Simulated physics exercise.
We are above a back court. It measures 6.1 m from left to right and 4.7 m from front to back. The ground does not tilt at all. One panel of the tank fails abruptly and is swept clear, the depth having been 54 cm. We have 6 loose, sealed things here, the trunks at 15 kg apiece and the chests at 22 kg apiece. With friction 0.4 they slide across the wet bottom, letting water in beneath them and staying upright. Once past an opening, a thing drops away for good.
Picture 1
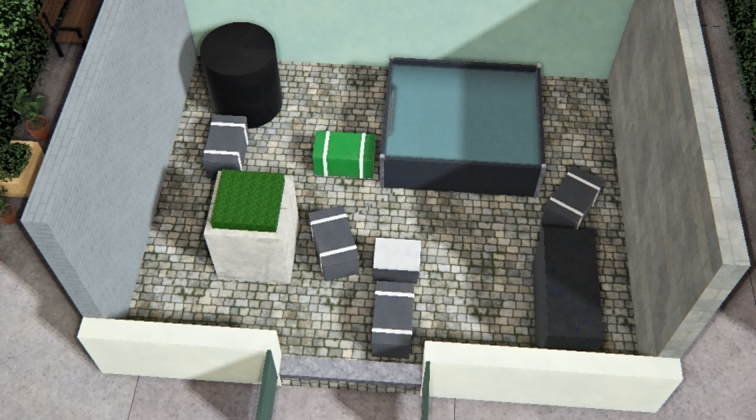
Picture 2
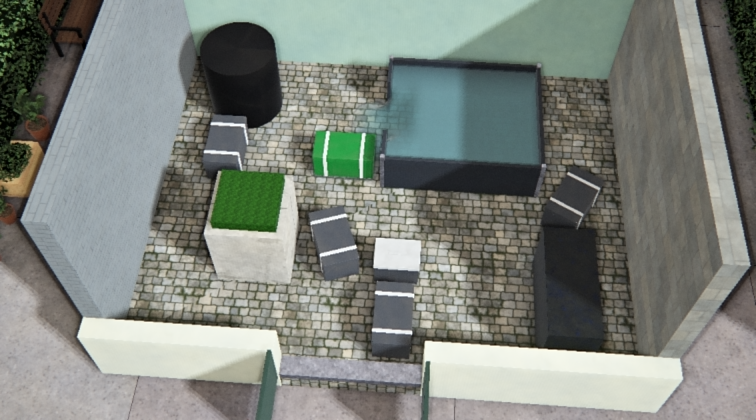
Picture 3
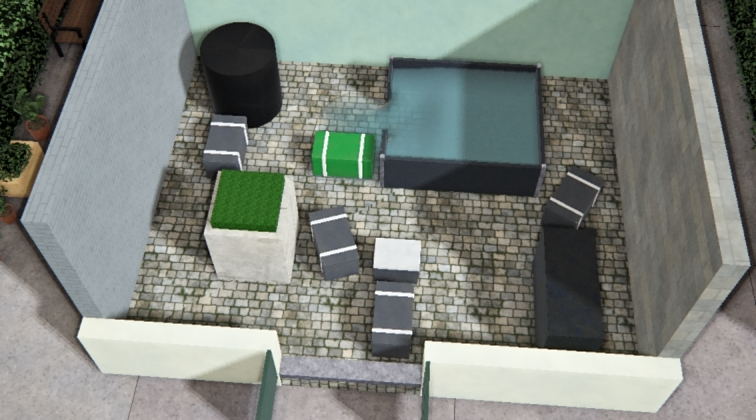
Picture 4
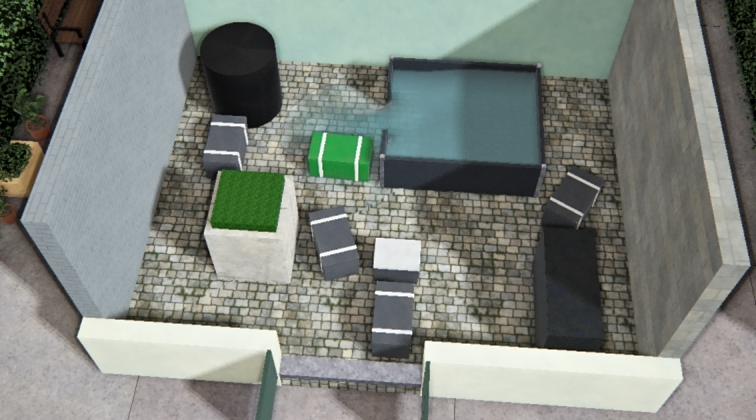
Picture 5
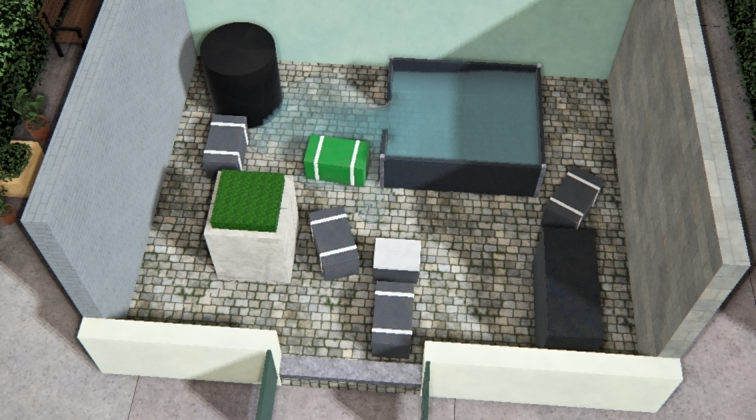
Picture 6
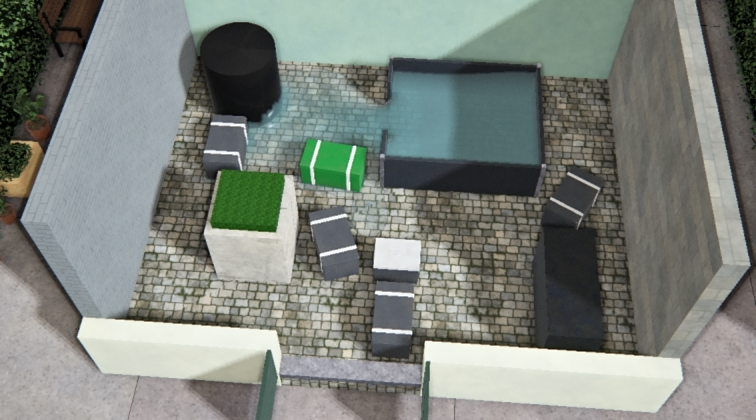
The footage shows water pouring from the left side of a raised tank in a walled court and spreading left across the cobbles toward a black cylinder, pushing a green trunk slightly left while the other objects stay put.
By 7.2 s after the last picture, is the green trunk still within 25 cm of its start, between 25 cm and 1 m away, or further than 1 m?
The way I see it, it gets displaced a long stretch.
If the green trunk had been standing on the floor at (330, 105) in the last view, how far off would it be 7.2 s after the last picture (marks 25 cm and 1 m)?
By that time it covers a moderate distance.
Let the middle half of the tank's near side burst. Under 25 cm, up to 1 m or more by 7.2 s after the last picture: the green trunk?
The green trunk remains in place.
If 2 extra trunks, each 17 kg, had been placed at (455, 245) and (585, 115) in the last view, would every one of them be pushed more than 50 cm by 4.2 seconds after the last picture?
One by one: Within it, then within it.
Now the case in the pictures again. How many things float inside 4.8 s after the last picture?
By my count, 2.
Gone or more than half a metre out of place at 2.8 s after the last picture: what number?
I count 2 of them.
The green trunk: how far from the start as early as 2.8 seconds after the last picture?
80 cm or so by then.
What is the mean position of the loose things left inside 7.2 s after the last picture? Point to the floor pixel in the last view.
It works out to somewhere near (463, 262) on the floor.
Then, 0.9 s after the last picture the green trunk is near (322, 191), 0.8 m from its start, aground; 0 of 6 are out; 0 afloat.
Then, 2.8 s after the last picture the green trunk is near (322, 191), 0.8 m from its start, aground; 0 of 6 are out; 1 afloat.
Then, 4.8 s after the last picture the green trunk is near (355, 188), 0.7 m from its start, aground; 0 of 6 are out; 2 afloat.
Then, 7.2 s after the last picture the green trunk is near (455, 193), 1.6 m from its start, aground; 0 of 6 are out; 3 afloat.
